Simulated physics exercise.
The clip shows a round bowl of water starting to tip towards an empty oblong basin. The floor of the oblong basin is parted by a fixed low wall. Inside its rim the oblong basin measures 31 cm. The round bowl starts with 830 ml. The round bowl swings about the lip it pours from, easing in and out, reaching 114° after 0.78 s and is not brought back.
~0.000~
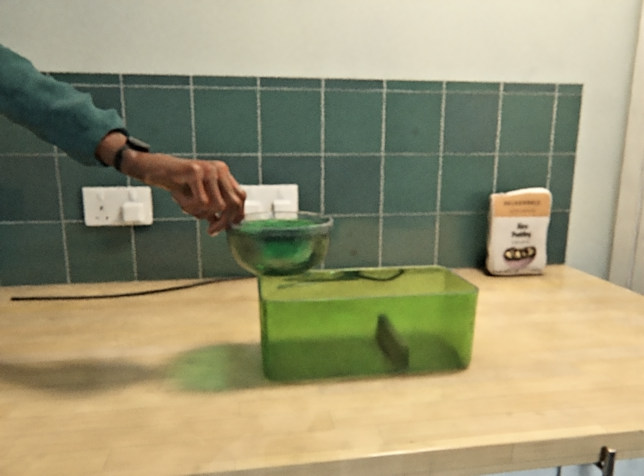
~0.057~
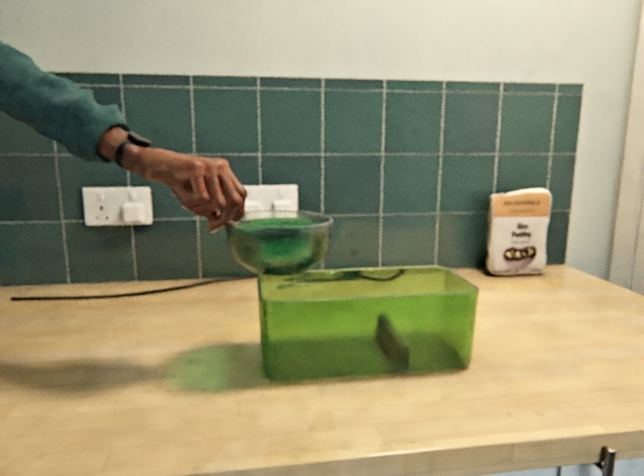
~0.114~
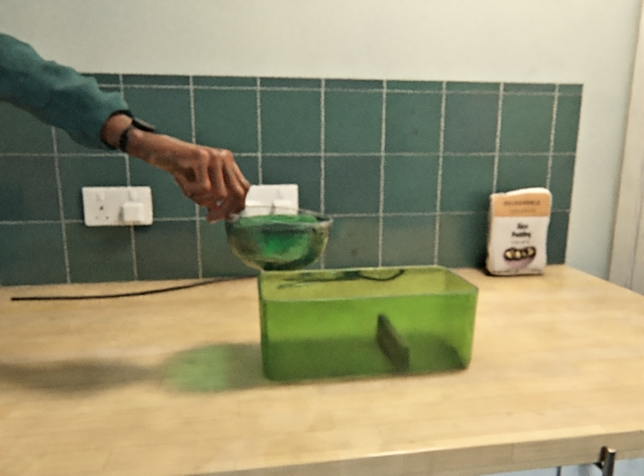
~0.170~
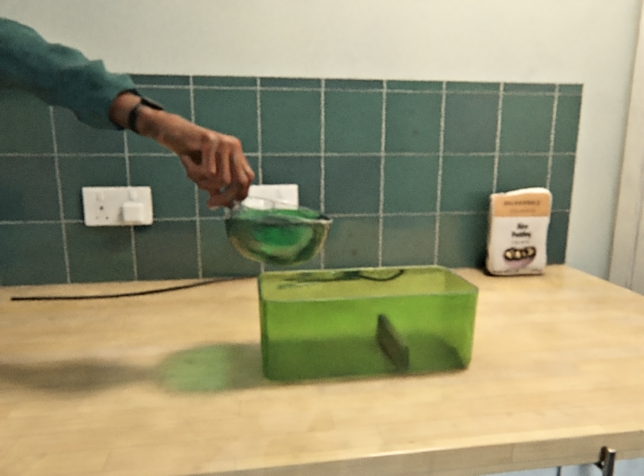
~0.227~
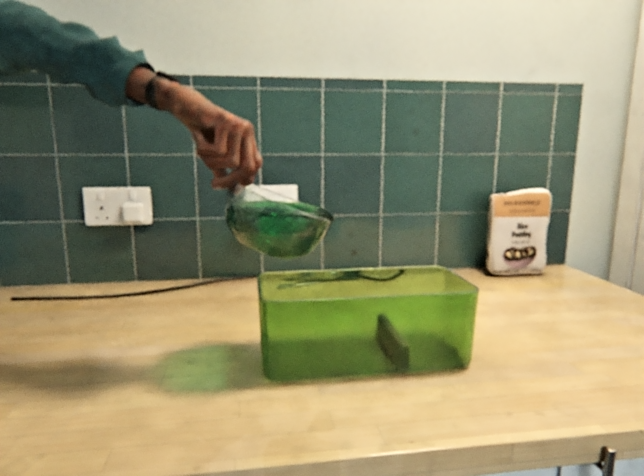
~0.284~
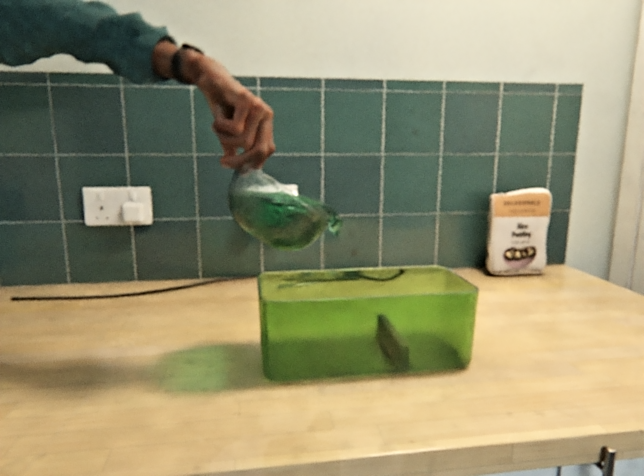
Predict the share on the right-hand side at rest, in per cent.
Roughly 50 per cent is past the wall.
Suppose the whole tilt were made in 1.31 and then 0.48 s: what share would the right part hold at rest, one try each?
In turn about 60 and 50 per cent.
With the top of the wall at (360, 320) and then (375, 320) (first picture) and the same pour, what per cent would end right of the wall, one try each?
In turn about 85 and 70 per cent.
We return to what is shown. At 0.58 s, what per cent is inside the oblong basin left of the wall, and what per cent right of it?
Some 10 per cent left and 18 right.
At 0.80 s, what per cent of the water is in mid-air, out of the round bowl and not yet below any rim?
Some 18 per cent.
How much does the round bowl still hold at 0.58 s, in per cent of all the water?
About 20 per cent.
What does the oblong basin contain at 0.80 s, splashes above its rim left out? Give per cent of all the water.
Some 82 per cent.
Then, 0.58 s in, the tilt is 97° and 19 per cent is still to pour, 11 is left of the wall and 17 right of it.
Then, 0.80 s in, the tilt is 114° and 0 per cent is still to pour, 21 is left of the wall and 61 right of it.
Then, 1.03 s in, the tilt is 114° and 0 per cent is still to pour, 35 is left of the wall and 61 right of it.
Then, 1.28 s in, the tilt is 114° and 0 per cent is still to pour, 46 is left of the wall and 51 right of it.
Finally, 47 per cent lies left of the wall, 50 right of it and 3 outside.
